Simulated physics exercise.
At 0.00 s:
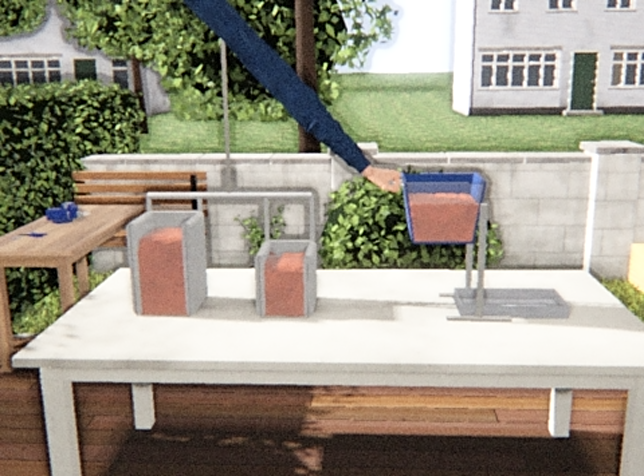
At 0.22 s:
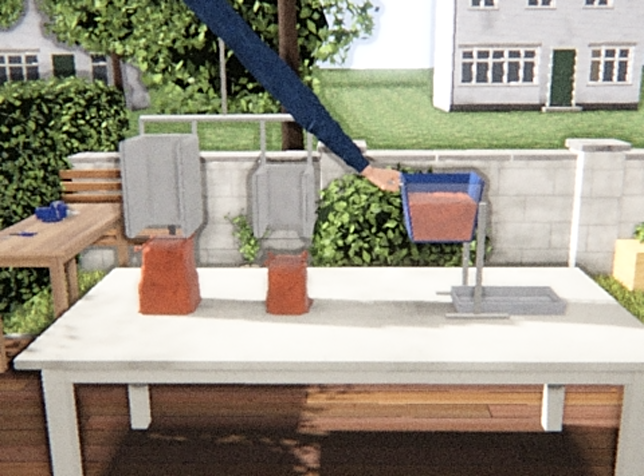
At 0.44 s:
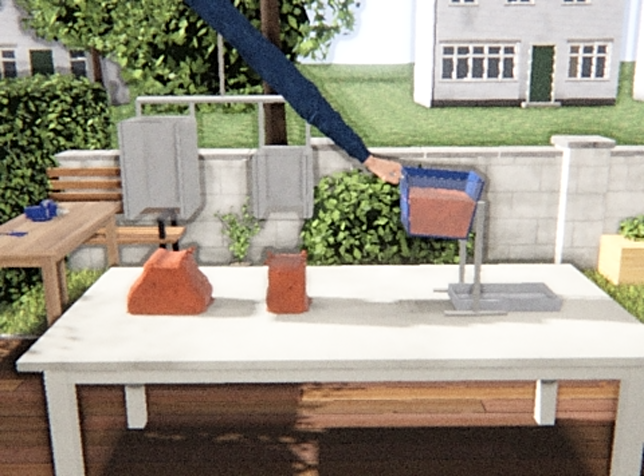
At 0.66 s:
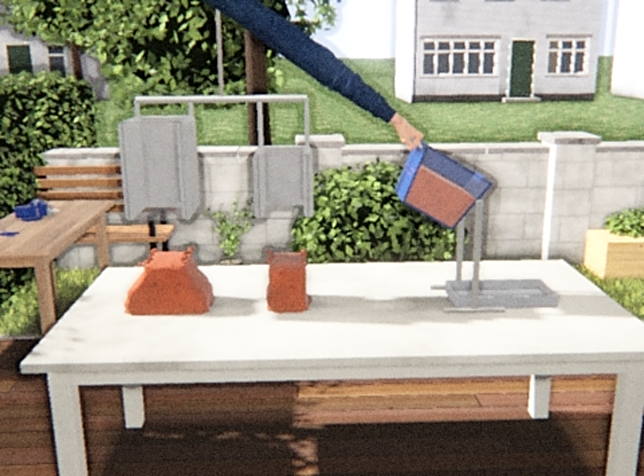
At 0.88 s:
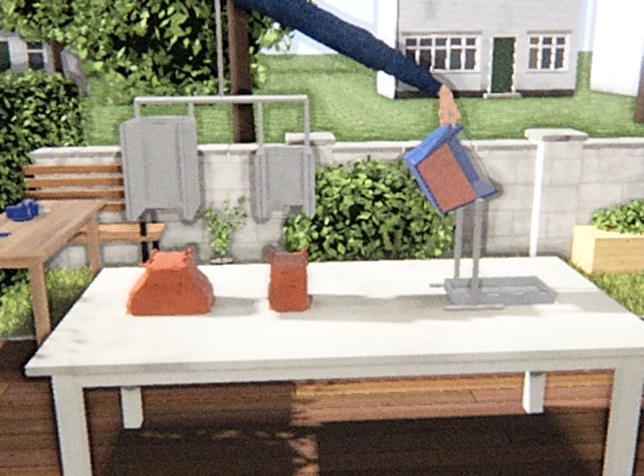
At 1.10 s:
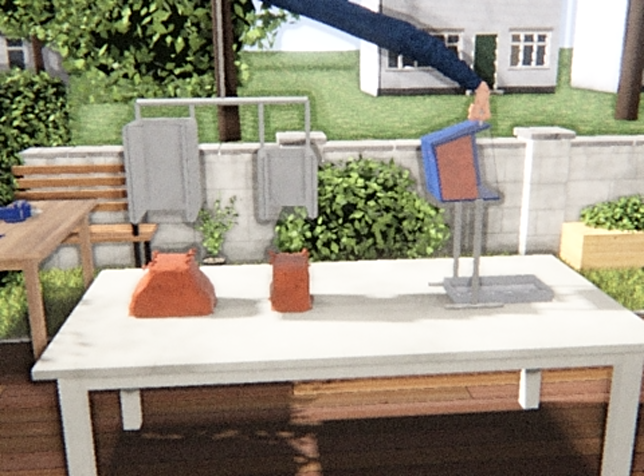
At first, a hand holds a level blue tub of red clay above a white table while two grey moulds lift off two clay blocks. The left block slumps and spreads wider, the right one barely sinks, and then the hand tilts the tub steeply, raising its left side.
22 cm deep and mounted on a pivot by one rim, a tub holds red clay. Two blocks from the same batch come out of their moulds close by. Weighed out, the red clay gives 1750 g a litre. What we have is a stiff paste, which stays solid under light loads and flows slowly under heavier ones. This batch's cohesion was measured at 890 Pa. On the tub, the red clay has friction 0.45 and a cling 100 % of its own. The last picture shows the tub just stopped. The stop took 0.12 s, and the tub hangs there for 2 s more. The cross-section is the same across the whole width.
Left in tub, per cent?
100 %.
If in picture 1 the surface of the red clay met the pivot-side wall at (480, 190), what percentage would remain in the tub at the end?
Roughly 100 per cent would still be in the tub at the end.
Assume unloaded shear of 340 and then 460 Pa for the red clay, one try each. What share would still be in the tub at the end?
About 70 % first, about 75 % second.
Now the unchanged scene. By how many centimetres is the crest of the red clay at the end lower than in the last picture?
0 cm or so.
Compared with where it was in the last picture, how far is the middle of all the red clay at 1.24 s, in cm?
I'd estimate roughly 0 centimetres.
After 1.24 s, the tub is at 80 degrees and holds 100 %.
After 1.41 s, the tub is at 80 degrees and holds 100 %.
After 1.58 s, the tub is at 80 degrees and holds 100 %.
After 1.75 s, the tub is at 80 degrees and holds 100 %.
After 3.10 s, at the end, the tub is at 80 degrees and holds 100 %.
